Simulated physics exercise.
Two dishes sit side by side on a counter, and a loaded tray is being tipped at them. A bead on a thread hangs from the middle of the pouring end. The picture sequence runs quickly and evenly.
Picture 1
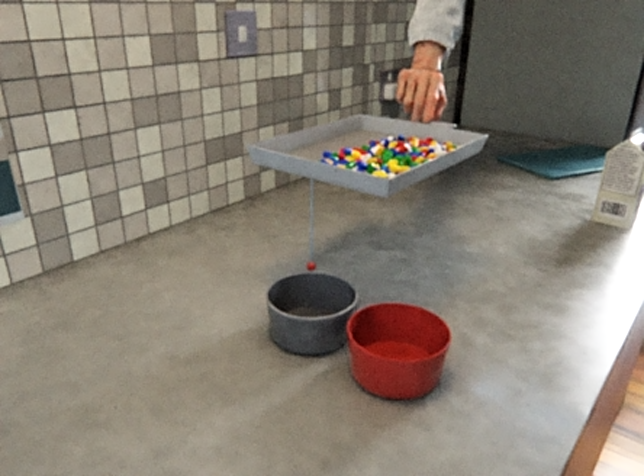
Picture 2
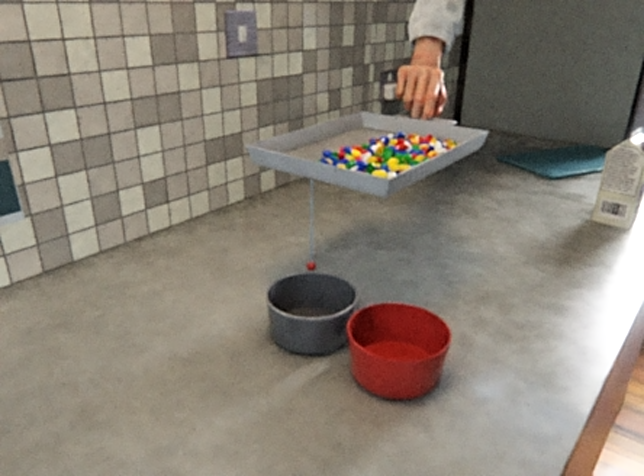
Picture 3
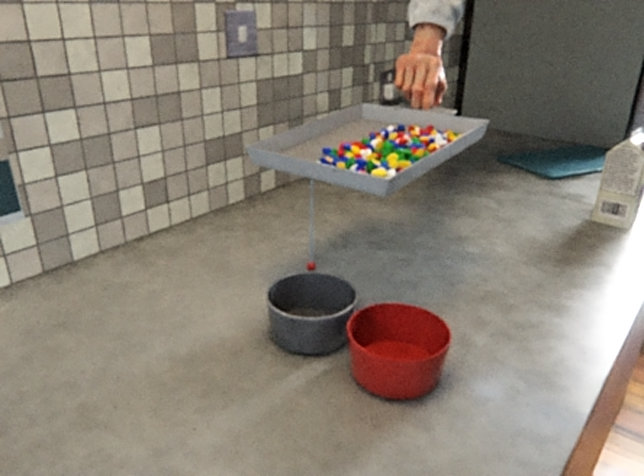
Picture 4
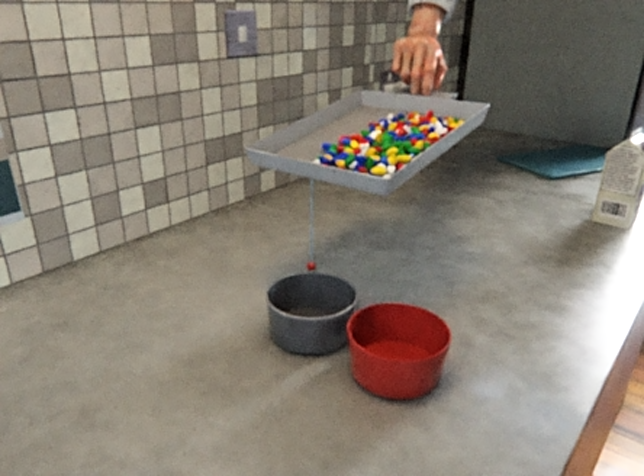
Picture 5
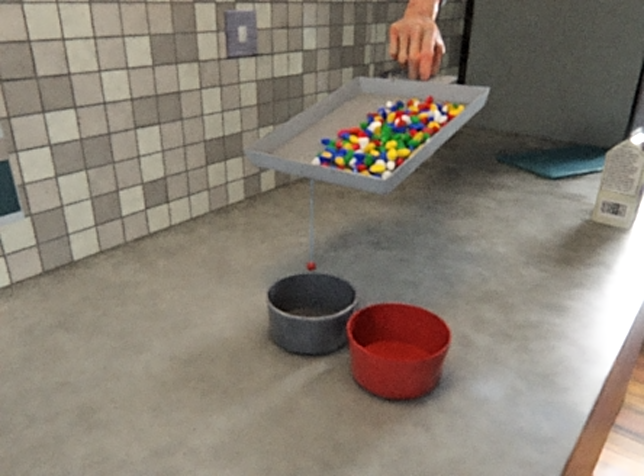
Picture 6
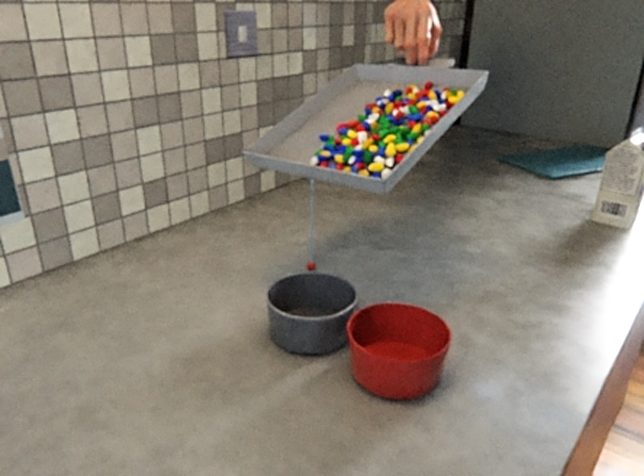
A hand raises the far end of a gray tray of jelly beans above two dishes.
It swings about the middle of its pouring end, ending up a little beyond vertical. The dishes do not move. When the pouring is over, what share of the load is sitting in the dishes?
The dishes hold less than half of it.
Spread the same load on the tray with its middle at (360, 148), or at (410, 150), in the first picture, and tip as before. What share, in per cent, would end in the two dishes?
It comes to about 20 per cent the first time and about 30 per cent the second.
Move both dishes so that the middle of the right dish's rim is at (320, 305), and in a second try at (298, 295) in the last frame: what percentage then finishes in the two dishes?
90 and 80 %.
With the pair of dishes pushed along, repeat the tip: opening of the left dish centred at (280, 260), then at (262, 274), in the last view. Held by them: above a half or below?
In order, they'd catch a minor share, and next a major share.
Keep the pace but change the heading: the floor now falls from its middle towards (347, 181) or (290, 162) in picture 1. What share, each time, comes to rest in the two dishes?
Around 70 percent for the first aim and around 0 percent for the second.
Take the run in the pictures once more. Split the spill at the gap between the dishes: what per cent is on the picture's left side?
About 100 per cent.
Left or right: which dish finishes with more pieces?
Result: More in the left side.
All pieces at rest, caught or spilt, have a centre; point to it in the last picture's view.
Around (259, 325), give or take.
Just after the last frame, tray tipped steeply; every one on the tray.
A moment on, tray tipped past a quarter turn; almost all on the tray; just a few in the left dish; just a few outside both; just a few in the air.
Further on, tray tipped past a quarter turn; roughly a quarter in the left dish; roughly two thirds outside both.
When it is over, tray tipped past a quarter turn; not one in the right dish; roughly a quarter in the left dish; roughly two thirds outside both.
